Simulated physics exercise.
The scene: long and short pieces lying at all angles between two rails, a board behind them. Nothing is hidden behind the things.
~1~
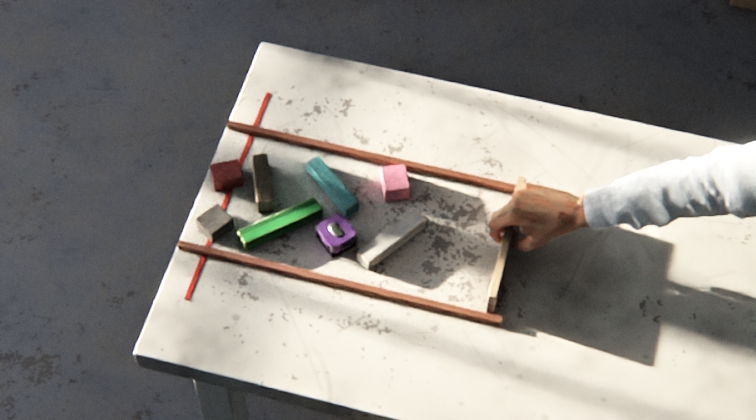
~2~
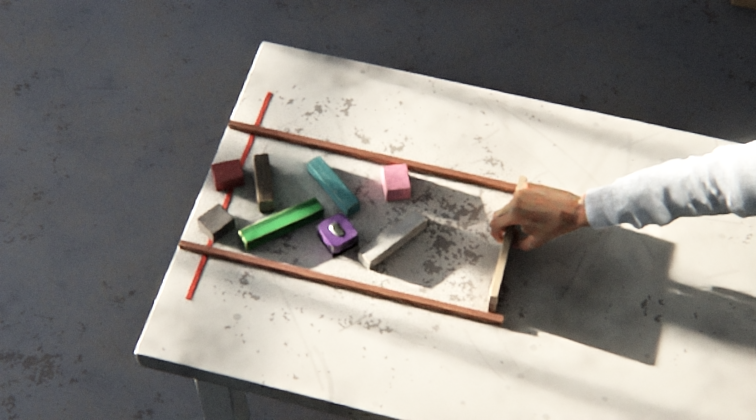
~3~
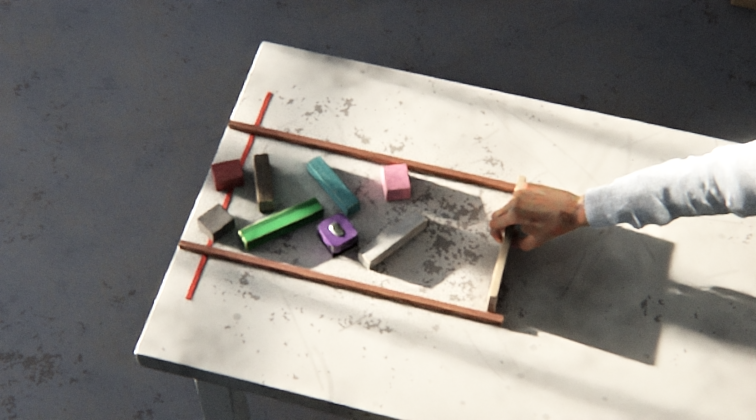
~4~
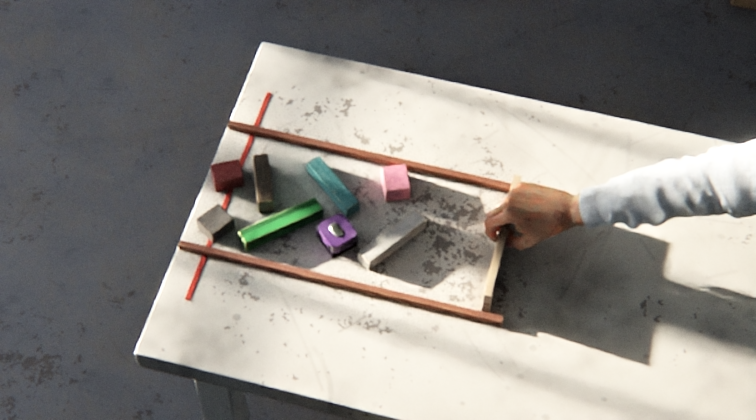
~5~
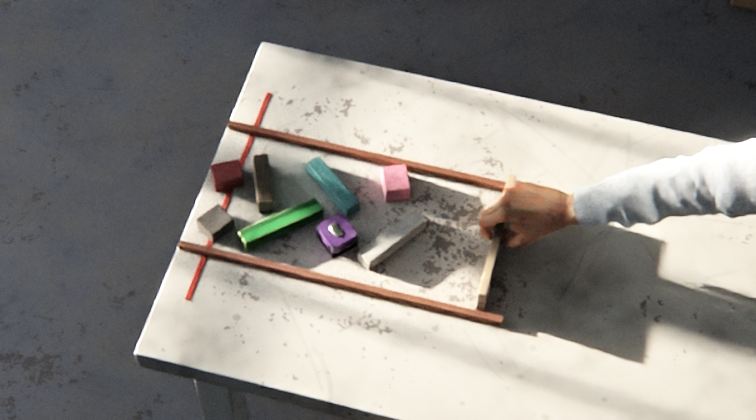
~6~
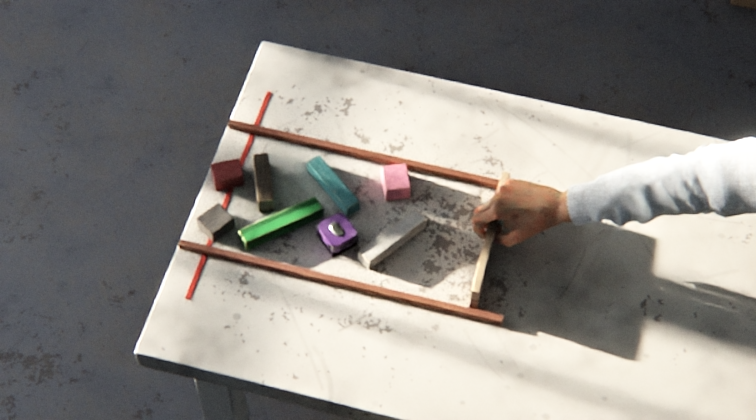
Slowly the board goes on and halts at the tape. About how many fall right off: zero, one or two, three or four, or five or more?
The number that fall off is five or more.
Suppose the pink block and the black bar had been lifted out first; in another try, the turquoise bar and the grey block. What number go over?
First 4, then 4.
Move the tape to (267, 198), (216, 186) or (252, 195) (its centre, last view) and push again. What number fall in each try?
It would be 2, 6 and 4.
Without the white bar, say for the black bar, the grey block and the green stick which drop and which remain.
The black bar comes down; the grey block falls; the green stick drops off.
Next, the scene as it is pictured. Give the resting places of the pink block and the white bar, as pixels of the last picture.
The pink block stops around (235, 142); the white bar around (216, 199).
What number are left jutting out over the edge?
It comes to 0.
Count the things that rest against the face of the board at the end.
That makes 2.
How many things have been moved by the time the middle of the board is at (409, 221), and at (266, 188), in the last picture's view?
First 1, then 8.
Soon after, none off yet; red block at rest near (227, 175); grey block at rest near (216, 222); black bar at rest near (263, 182).
After that, none off yet; red block at rest near (225, 174); grey block moving near (211, 221); black bar displaced a little near (252, 177).
In the end, the number that fall off is five or more; gone, purple case, turquoise bar, green stick, black bar, grey block and red block.
